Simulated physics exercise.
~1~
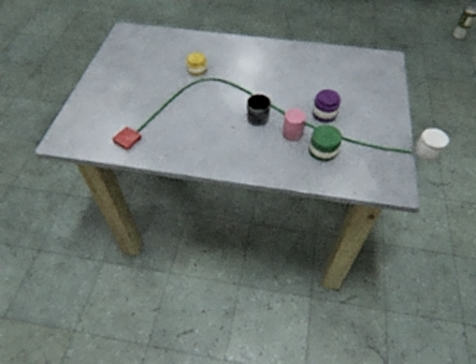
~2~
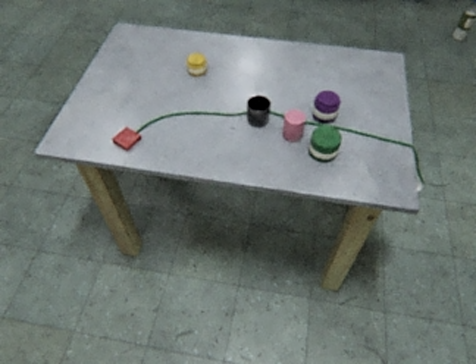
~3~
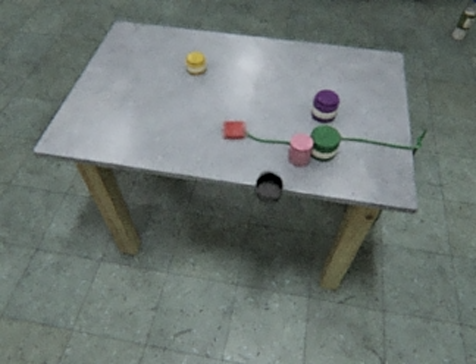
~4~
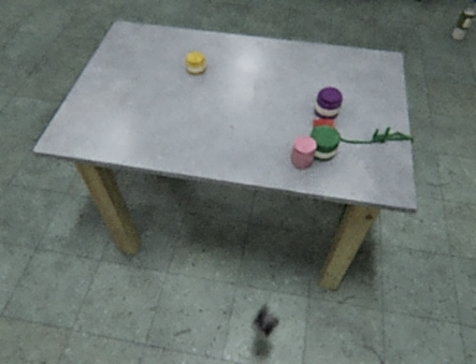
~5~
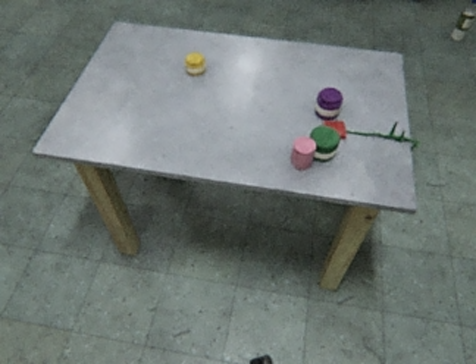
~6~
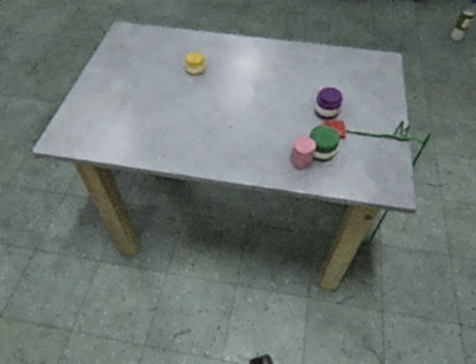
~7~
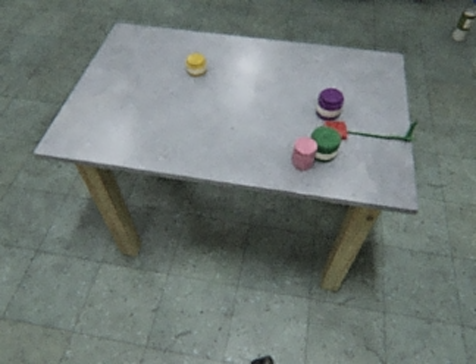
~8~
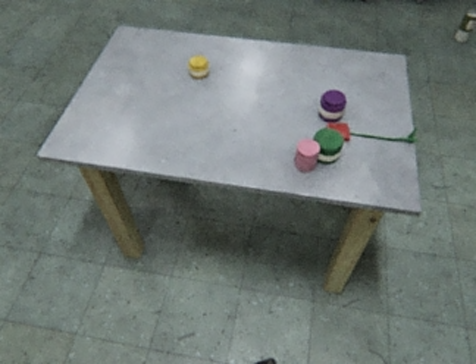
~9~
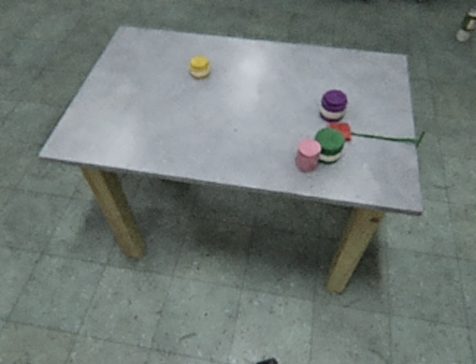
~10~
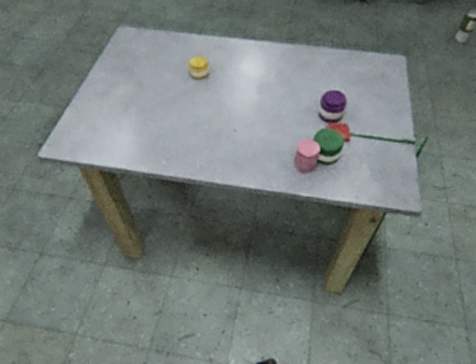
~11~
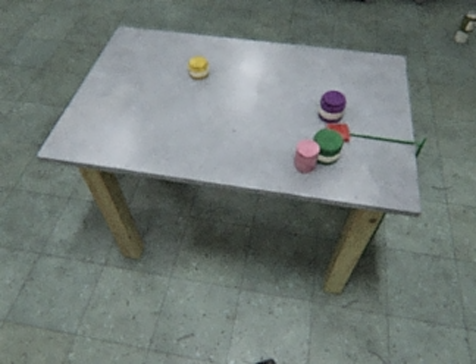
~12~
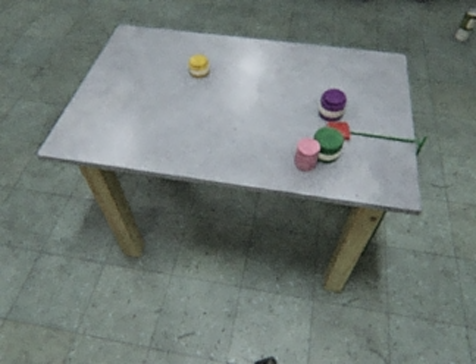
The clip shows a white object dropping off a table's right edge, pulling a green cable and red block rightward; a black cup falls off the front, a pink tub shifts slightly, and the block stops by the green canister while the yellow and purple jars remain on the table.
